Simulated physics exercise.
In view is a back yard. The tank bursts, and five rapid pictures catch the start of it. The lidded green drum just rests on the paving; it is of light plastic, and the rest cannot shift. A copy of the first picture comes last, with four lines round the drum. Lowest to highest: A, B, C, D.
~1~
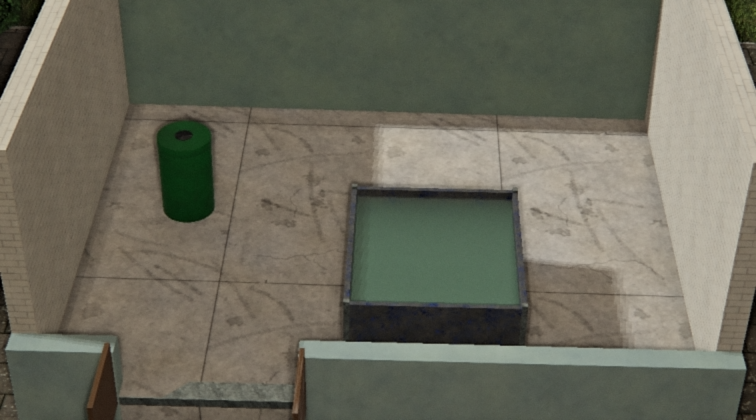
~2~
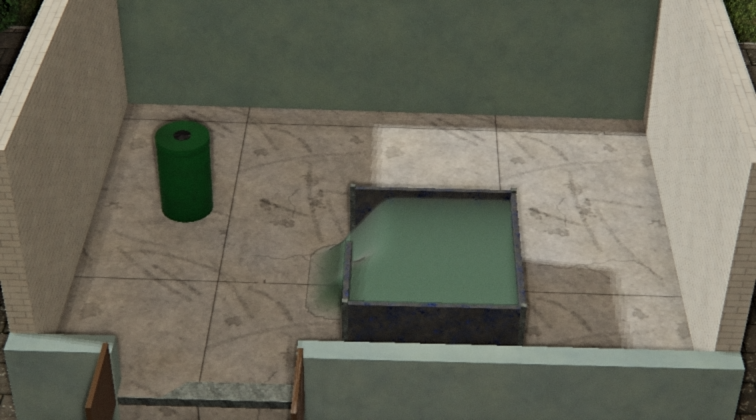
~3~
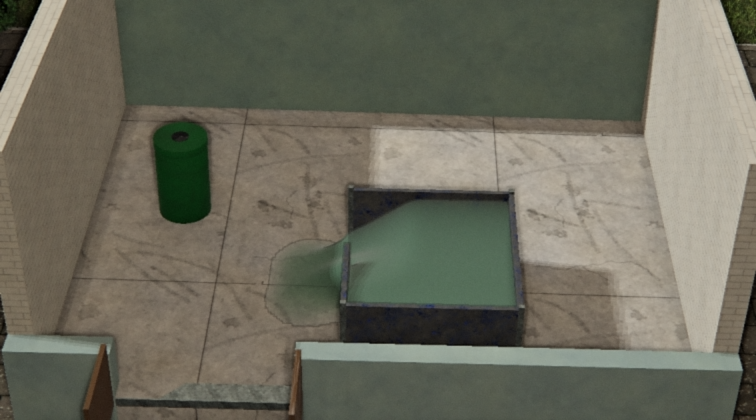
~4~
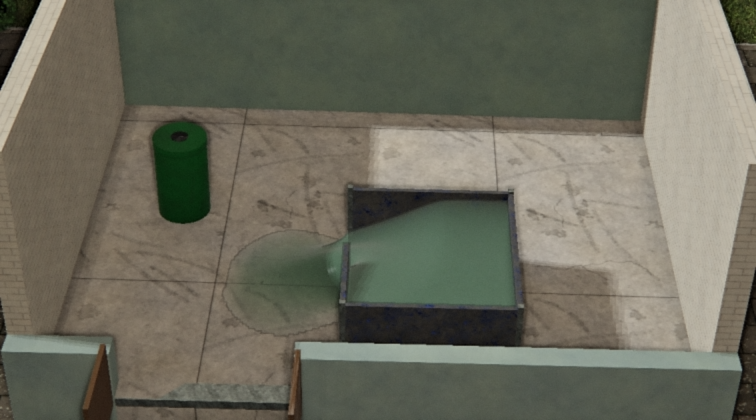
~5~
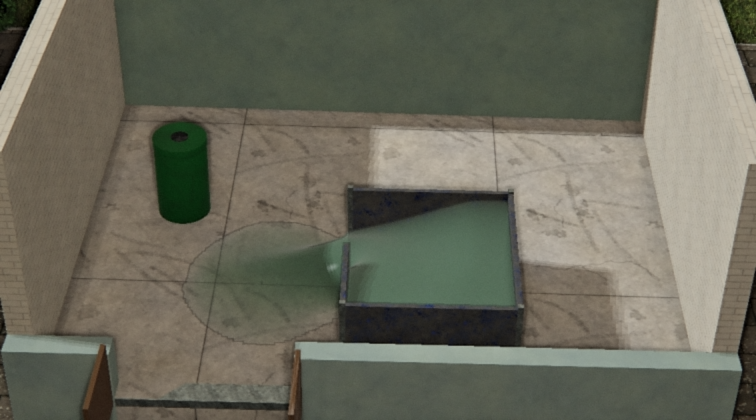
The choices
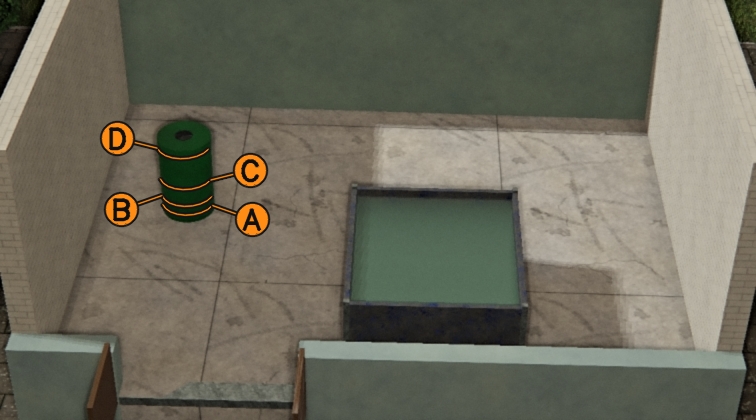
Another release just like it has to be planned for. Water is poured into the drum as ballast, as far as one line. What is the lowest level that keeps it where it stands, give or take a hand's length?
C is the one.
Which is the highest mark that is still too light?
It is B.
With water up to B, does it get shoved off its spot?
Yes, that goes wrong.
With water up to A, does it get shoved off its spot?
Yes, it does.
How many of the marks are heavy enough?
Two of the four.
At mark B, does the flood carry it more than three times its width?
No.
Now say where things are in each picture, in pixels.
Lid of the green drum at (183, 135); tank full, its middle at (435, 251); open gate at (209, 342).
Water covers 1 % of the ground and is seen nearest the drum at (326, 249).
Water covers 3 % of the ground and is seen nearest the drum at (294, 246).
Water covers 6 % of the ground and is seen nearest the drum at (263, 241).
Lid of the green drum at (179, 137); water covers 9 % of the ground and is seen nearest the drum at (220, 244).
On the marked copy, A at (185, 215); B at (184, 206); C at (183, 189); D at (180, 158); from the bottom up A, B, C, D.
Choosing A, it is pushed about 5 times its own width away.
Choosing B, it is pushed about its own width away.
Choosing C, it does not move.
Choosing D, it does not move.
